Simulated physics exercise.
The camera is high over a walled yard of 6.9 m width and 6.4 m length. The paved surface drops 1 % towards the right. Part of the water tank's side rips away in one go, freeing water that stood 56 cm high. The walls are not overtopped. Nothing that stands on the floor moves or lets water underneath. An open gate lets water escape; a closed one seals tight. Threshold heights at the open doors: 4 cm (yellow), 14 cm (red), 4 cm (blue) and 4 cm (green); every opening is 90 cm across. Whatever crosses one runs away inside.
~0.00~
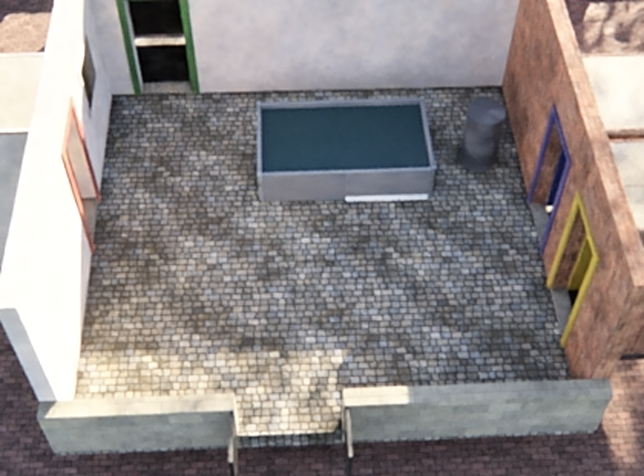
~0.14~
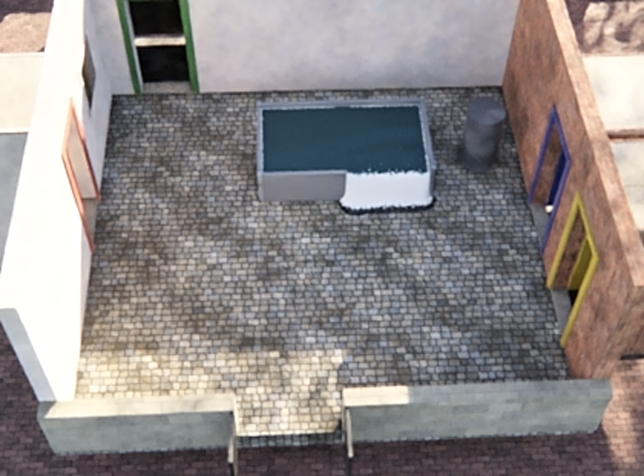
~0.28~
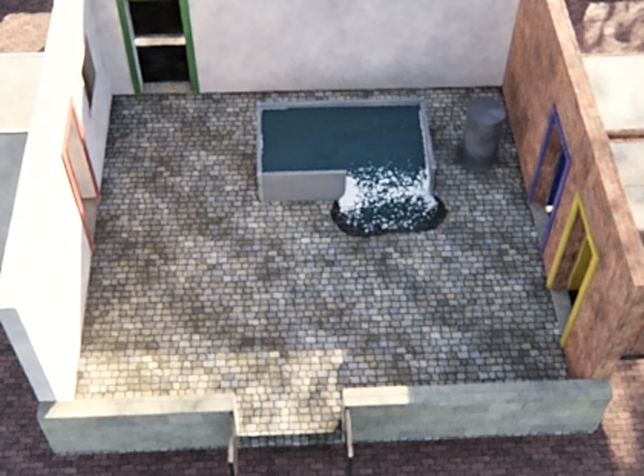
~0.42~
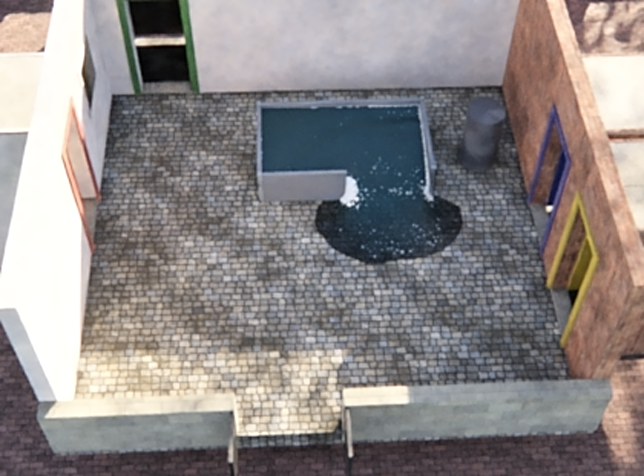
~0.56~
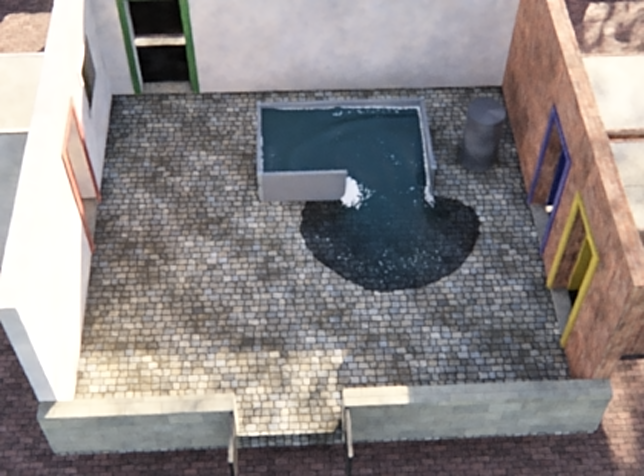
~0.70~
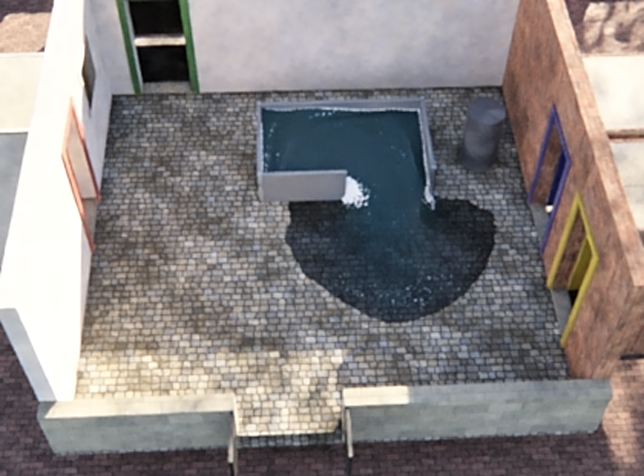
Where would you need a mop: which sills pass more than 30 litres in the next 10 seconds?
The water let in: At the yellow door it goes over the limit; at the red door it does not reach the limit; at the blue door it passes the limit; at the green door it does not reach the limit.
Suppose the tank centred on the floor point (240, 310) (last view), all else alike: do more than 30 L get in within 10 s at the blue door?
Then: Blue not over.
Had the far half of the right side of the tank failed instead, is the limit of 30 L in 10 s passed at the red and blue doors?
Against that limit: Red not over, blue under.
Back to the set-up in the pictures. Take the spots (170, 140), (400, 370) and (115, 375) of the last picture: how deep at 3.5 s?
Roughly 0, 8 and 0 cm, in turn.
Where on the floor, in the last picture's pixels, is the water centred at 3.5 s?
Around (401, 266).
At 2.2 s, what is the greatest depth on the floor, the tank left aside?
Roughly 45 cm.
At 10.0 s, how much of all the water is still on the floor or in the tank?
Roughly 74 in a hundred.
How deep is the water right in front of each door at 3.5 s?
In cm: Yellow 15, red 0, blue 5, green 0.
After 1.4 s water covers 30 % of the floor and is deepest (32 cm) near (415, 200); yellow door not reached, red door not reached, blue door not reached, green door not reached.
After 2.2 s water covers 35 % of the floor and is deepest (45 cm) near (575, 407); yellow door 13 cm at the sill, 13 L in, red door not reached, blue door 6 cm at the sill, 3 L in, green door not reached.
After 3.5 s water covers 40 % of the floor and is deepest (24 cm) near (562, 407); yellow door 15 cm at the sill, 60 L in, red door not reached, blue door 5 cm at the sill, 13 L in, green door not reached.
After 6.0 s water covers 50 % of the floor and is deepest (12 cm) near (562, 407); yellow door 11 cm at the sill, 164 L in, red door not reached, blue door 8 cm at the sill, 26 L in, green door not reached.
After 10.0 s water covers 80 % of the floor and is deepest (10 cm) near (562, 407); yellow door 8 cm at the sill, 227 L in, red door 2 cm at the sill, 0 L in, blue door 7 cm at the sill, 67 L in, green door not reached.
